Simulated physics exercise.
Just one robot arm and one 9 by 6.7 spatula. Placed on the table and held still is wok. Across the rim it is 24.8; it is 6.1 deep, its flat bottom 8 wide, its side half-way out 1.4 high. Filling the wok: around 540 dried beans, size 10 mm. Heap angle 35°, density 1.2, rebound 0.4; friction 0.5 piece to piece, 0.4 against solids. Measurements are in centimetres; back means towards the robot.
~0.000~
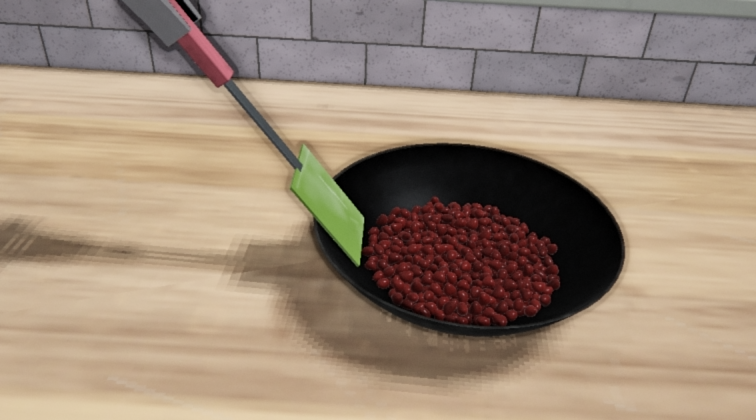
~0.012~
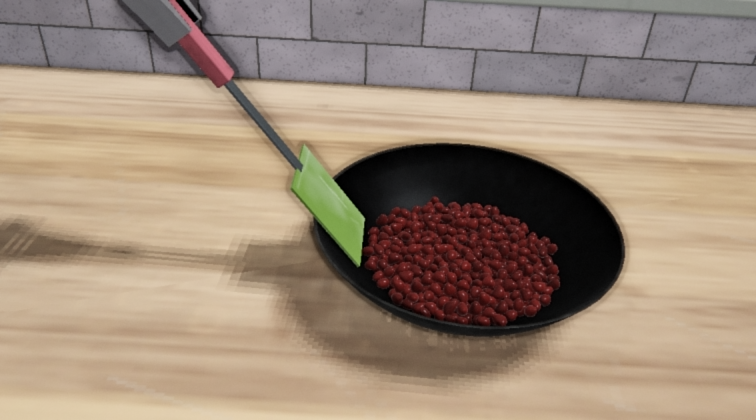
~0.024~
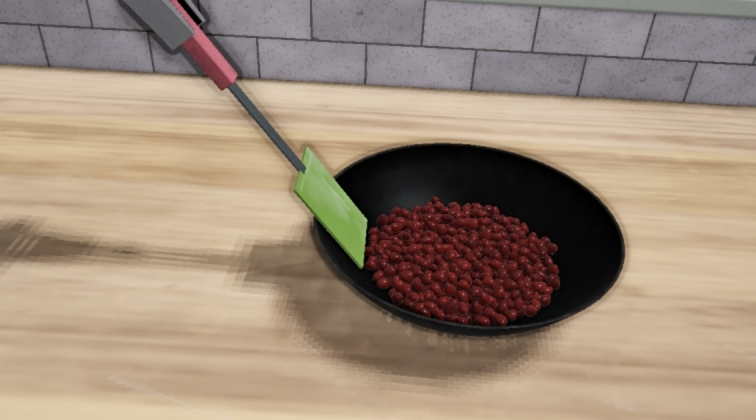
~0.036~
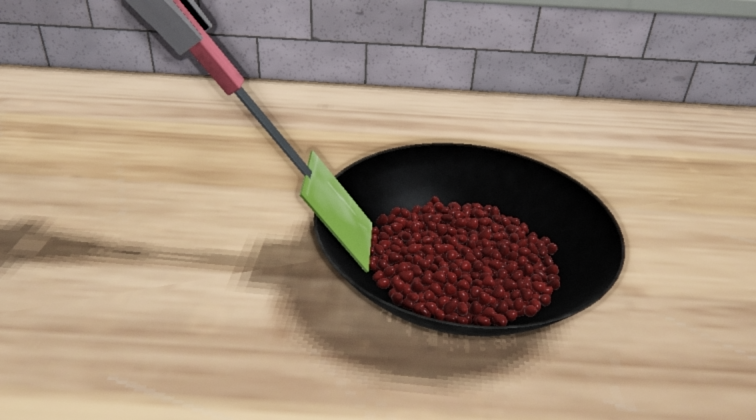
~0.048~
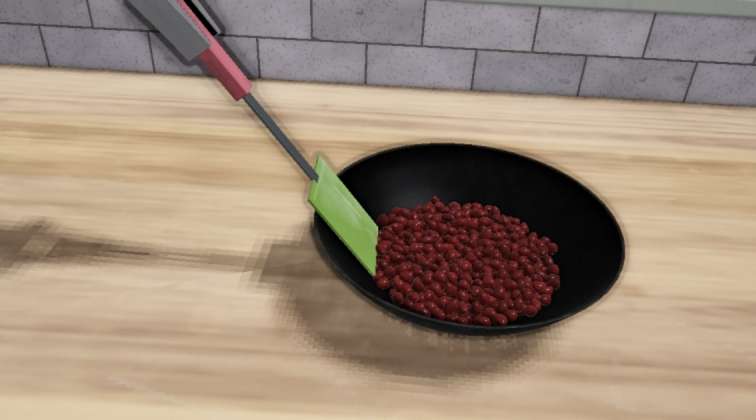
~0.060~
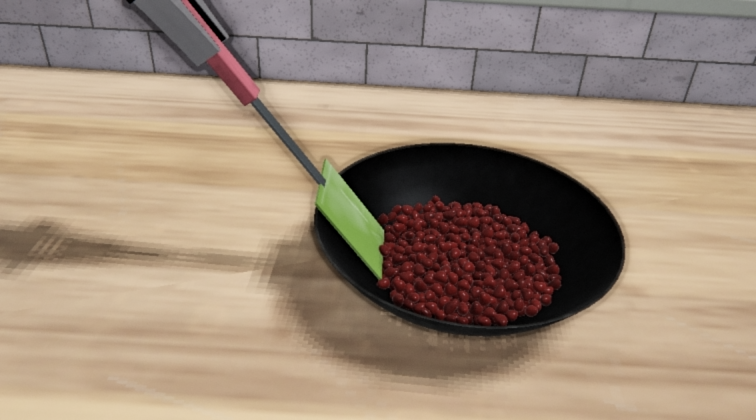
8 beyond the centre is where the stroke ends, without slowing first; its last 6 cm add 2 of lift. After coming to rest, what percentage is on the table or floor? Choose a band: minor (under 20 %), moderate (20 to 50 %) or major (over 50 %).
Minor.
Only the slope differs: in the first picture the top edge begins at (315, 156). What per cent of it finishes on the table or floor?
15 percent or so.
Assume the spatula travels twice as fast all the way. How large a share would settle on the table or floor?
I'd say close to 35 per cent.
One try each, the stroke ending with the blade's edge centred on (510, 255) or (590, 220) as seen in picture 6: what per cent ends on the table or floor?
About 0 and 30 per cent.
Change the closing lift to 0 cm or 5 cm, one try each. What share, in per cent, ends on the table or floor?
15 and 5 per cent.
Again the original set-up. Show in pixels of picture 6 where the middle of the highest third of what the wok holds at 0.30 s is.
At about (571, 234).
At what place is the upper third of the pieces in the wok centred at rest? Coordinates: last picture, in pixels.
You'll find it at about (567, 234).
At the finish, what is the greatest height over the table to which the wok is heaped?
It reaches about 7.5 cm.
After 0.18 s, sloping 54°, highest piece 5 above the table; 538 in the wok.
After 0.30 s, sloping 54°, highest piece 8 above the table; 538 in the wok.
After 0.56 s, sloping 54°, highest piece 7 above the table; 473 in the wok, 61 on the table or floor, 4 on the blade or in flight.
After 1.61 s, sloping 54°, highest piece 7 above the table; 473 in the wok, 65 on the table or floor.
In the end, 473 in the wok, 65 on the table or floor. That is 12 % on the table or floor.
